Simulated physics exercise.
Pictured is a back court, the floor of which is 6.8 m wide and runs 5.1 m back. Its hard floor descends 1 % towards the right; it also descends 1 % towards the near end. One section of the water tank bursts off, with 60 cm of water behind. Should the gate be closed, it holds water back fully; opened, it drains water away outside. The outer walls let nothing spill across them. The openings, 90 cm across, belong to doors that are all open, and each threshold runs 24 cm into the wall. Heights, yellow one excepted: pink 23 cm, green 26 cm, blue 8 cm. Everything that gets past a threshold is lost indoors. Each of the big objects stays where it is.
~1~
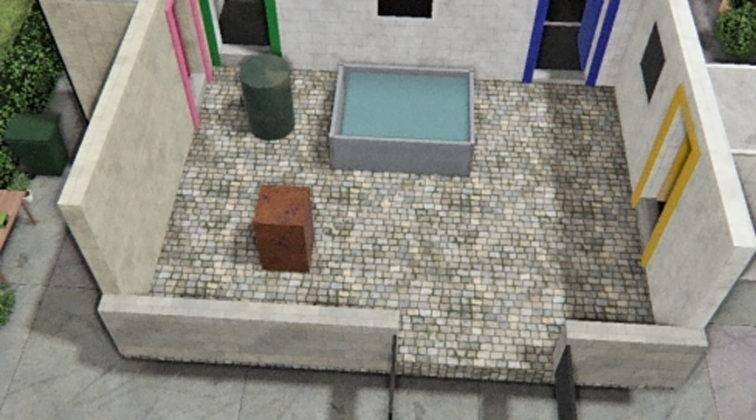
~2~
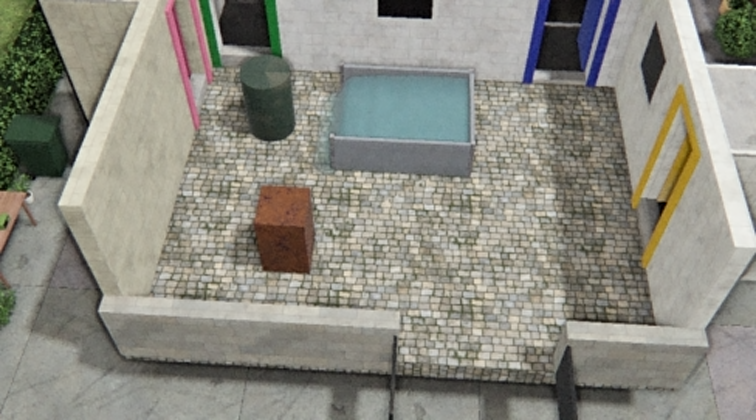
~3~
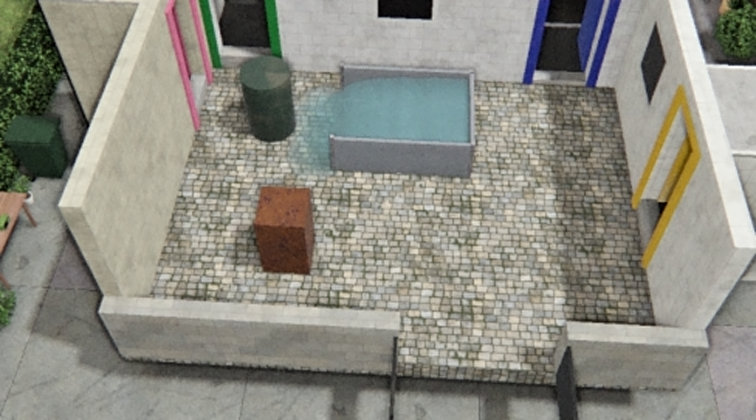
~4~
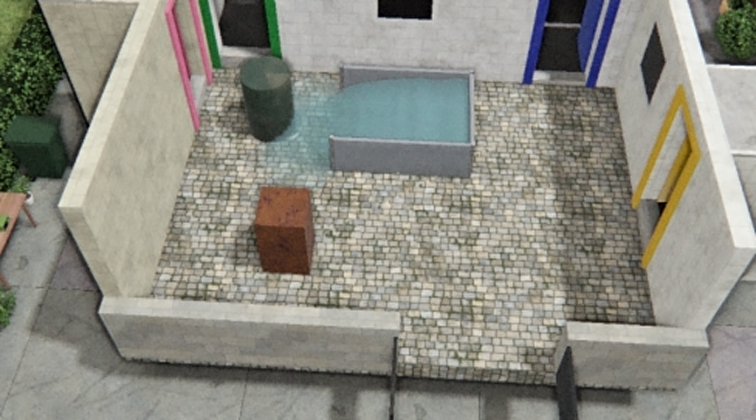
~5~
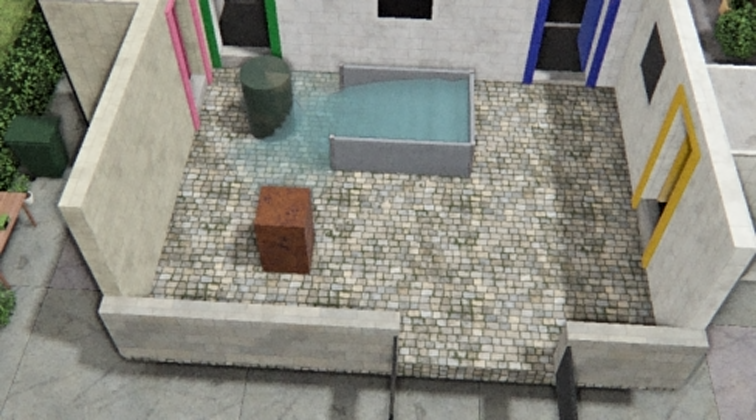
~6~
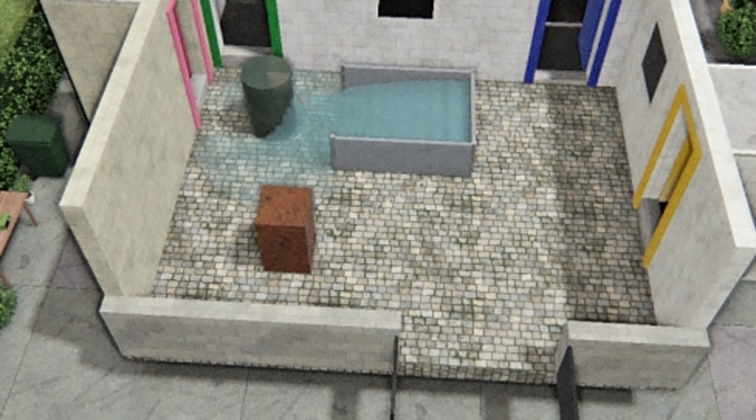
Water poured out of the left side of a grey tank in a walled courtyard, spreading across the cobbles, around the dark green barrel and toward the pink doorway, while the rusty block stood still.
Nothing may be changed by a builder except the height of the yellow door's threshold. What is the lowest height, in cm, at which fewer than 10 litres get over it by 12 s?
8 cm.
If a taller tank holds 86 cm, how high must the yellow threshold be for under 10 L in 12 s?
Then a height close to 13.0 cm.
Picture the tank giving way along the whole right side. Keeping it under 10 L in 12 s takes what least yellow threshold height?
Roughly 17 cm.
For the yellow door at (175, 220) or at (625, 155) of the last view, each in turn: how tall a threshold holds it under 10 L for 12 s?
Roughly 16 cm, then roughly 6.0 cm.
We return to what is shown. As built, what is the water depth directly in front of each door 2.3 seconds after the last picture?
Centimetres: Pink = 19, green = 19, yellow = 0, blue = 0.
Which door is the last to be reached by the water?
Yellow.
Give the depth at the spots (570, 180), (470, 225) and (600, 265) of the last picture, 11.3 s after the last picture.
In order: Around 5, 4 and 8 cm.
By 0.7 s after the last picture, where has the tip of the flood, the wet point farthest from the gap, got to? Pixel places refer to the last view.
Pixel: About (167, 240).
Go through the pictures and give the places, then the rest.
The first frame shows the water tank at (404, 106) is whole and still, 60 cm deep; the yellow door at (659, 188) is dry.
In the second frame, the gap is at (340, 123), the front 0.2 m out at (320, 165); the back of the water tank holds 60 cm.
In the third frame, water pours out at (340, 125) and has run 0.7 m, to (291, 152); about 10 cm deep outside, 60 cm at the back.
In the fourth frame, water pours out at (340, 125) and has run 1.1 m, to (263, 156); about 10 cm deep outside, 60 cm at the back.
In the fifth frame, the front is at (229, 151), 1.7 m from the gap at (340, 125); 3.0 m2 of floor is wet, 58 cm left at the back.
In the sixth frame, water pours out at (341, 125) and has run 2.2 m, to (200, 149); about 4 cm deep outside, 51 cm at the back; the yellow door at (661, 189), 4.8 m from the gap, is still 4.6 m from the nearest water.
Then, 0.7 s after the last picture water covers 20 % of the floor, deepest (39 cm) near (300, 126); it has not reached the yellow door.
Then, 2.3 s after the last picture water covers 40 % of the floor, deepest (30 cm) near (156, 330); it has not reached the yellow door.
Then, 11.3 s after the last picture water covers 95 % of the floor, deepest (13 cm) near (654, 361); 8 cm at the yellow door, 0 litres in over its 26 cm threshold.
At the yellow door as built, the water peaked near 11 cm, 5.7 s after the last picture.
Run again over the same 12 s with other heights there, 18 litres in over 7 cm, 2 litres over 9.5 cm. The limit of 10 litres is kept from about 8 cm up.
